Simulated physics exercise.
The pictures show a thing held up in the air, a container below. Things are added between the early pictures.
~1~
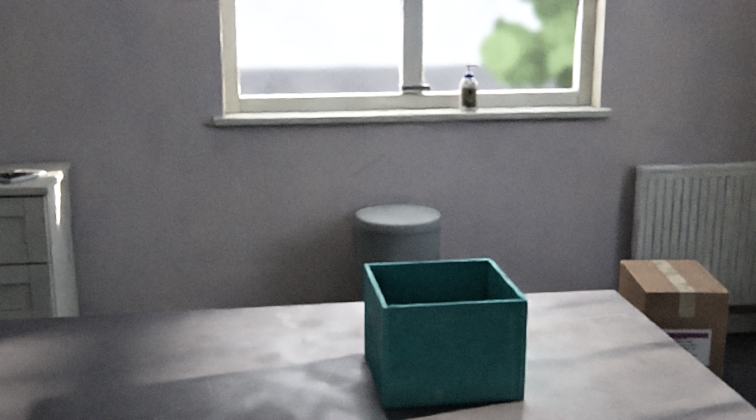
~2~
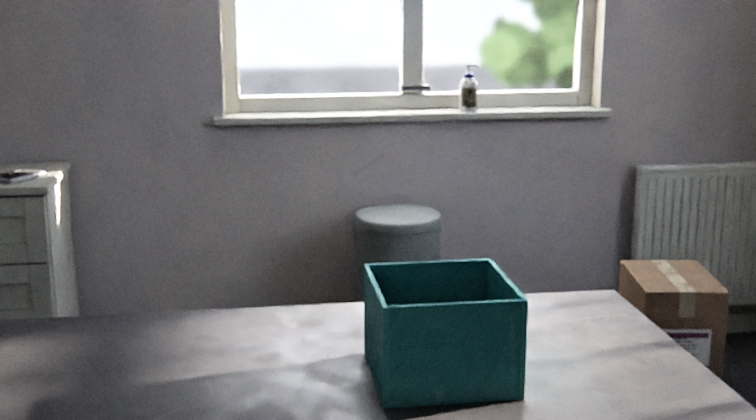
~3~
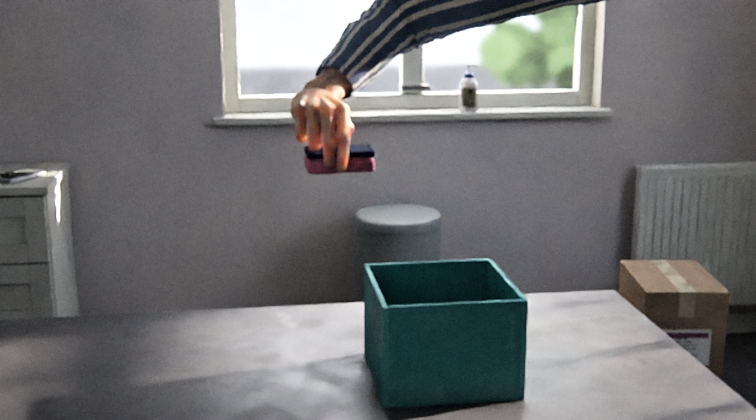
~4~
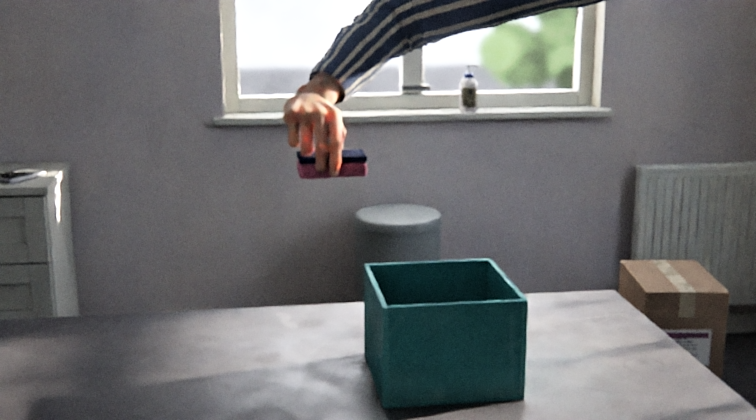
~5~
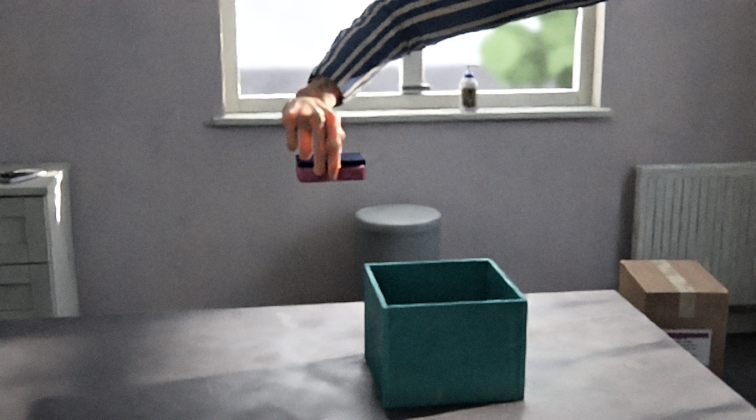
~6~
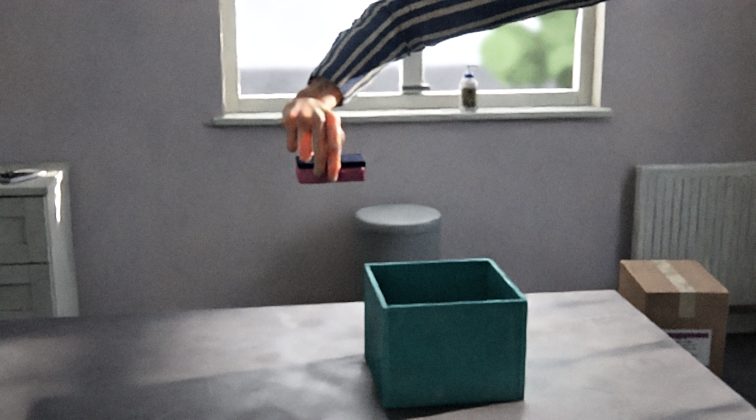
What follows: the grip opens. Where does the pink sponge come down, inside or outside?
As it turns out, the pink sponge falls beside it.
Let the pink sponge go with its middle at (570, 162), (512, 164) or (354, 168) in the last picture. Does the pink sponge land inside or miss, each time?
The pink sponge misses; is not caught; falls beside it.
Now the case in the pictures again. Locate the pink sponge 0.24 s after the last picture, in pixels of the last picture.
Near (332, 292).
Then, 0.24 s on from there, pink sponge on its way down near (332, 292).
In the end, the pink sponge ends up outside, near (333, 372).
